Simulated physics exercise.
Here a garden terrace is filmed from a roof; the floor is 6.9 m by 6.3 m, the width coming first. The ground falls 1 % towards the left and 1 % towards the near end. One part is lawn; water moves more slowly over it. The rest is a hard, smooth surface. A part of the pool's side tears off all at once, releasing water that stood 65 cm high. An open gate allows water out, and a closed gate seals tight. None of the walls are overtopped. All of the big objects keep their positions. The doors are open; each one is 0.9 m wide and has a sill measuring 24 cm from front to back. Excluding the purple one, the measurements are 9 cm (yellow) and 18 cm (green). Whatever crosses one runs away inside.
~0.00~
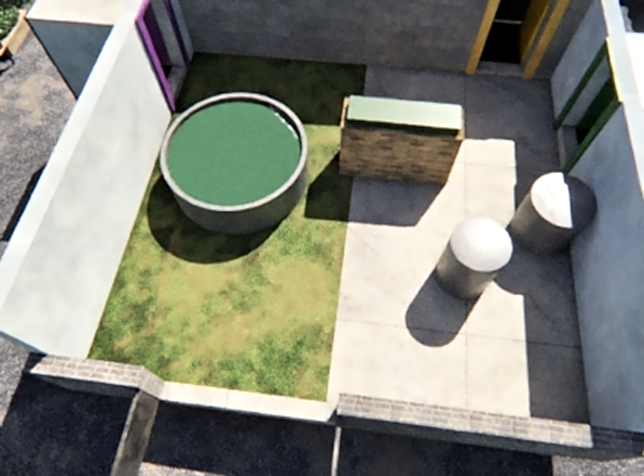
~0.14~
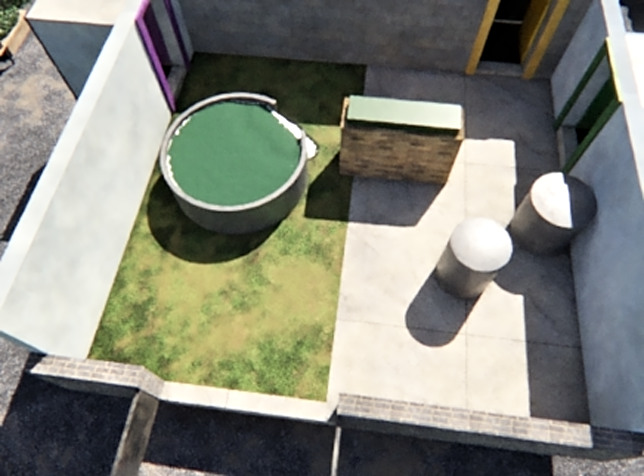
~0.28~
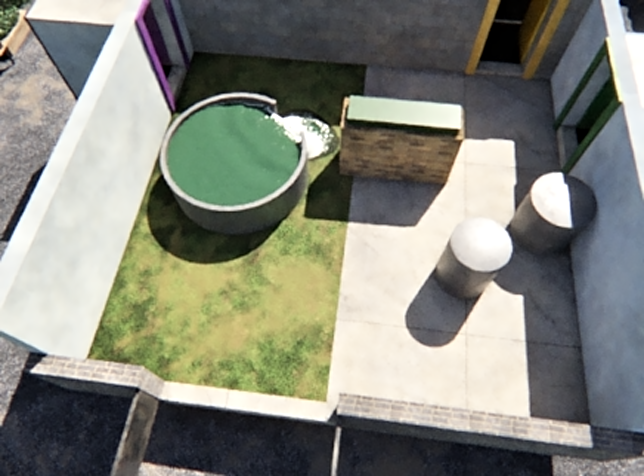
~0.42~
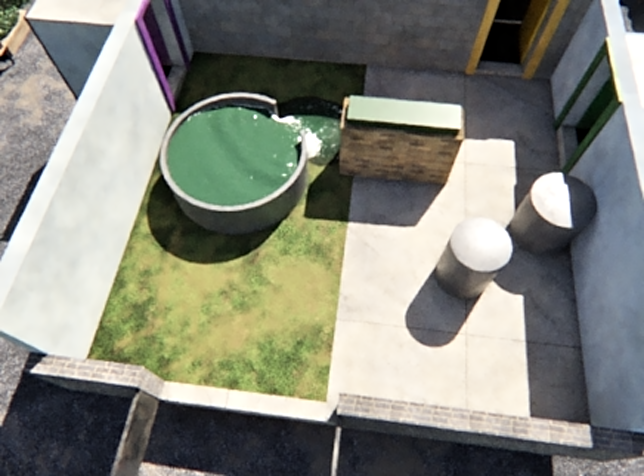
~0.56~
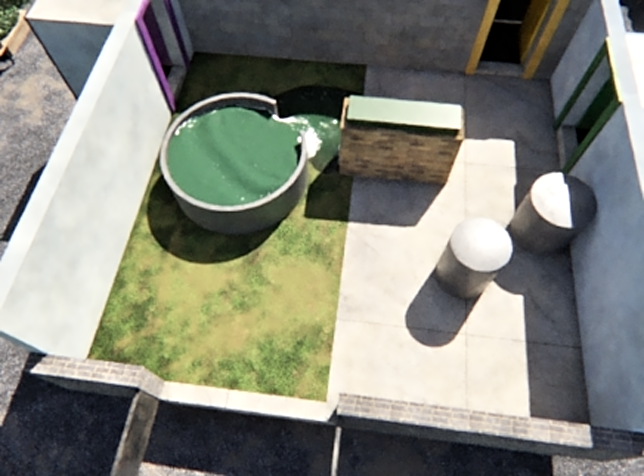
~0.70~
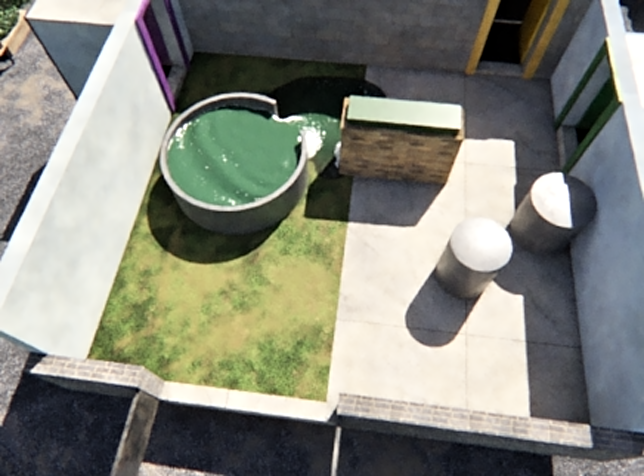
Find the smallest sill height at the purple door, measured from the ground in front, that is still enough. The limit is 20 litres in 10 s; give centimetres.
At least 6 cm.
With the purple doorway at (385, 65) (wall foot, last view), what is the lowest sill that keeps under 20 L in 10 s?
You'd want it roughly 13.0 cm high.
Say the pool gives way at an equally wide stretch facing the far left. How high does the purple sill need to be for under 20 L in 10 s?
I'd say close to 27 cm.
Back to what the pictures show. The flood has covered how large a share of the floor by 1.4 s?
Around 20 per cent of the floor.
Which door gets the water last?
Answer: Purple.
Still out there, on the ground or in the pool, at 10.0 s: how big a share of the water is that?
Around 98 percent is still there.
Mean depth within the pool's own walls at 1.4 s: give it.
About 48 cm.
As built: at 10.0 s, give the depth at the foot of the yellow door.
Some 6.5 centimetres.
After 1.4 s water covers 20 % of the floor, deepest (37 cm) near (296, 140); it has not reached the purple door.
After 3.0 s water covers 35 % of the floor, deepest (26 cm) near (296, 140); it has not reached the purple door.
After 10.0 s water covers 85 % of the floor, deepest (10 cm) near (354, 84); 8 cm at the purple door, 0 litres in over its 15 cm sill.
At the purple door as built, the water arrived by 3.5 s and peaked near 9 cm at 8.0 s.
With a sill of 5 cm, 33 litres would have come in within the 10 s; with 6.5 cm, 12 litres. So under 20 litres takes about 6 cm.
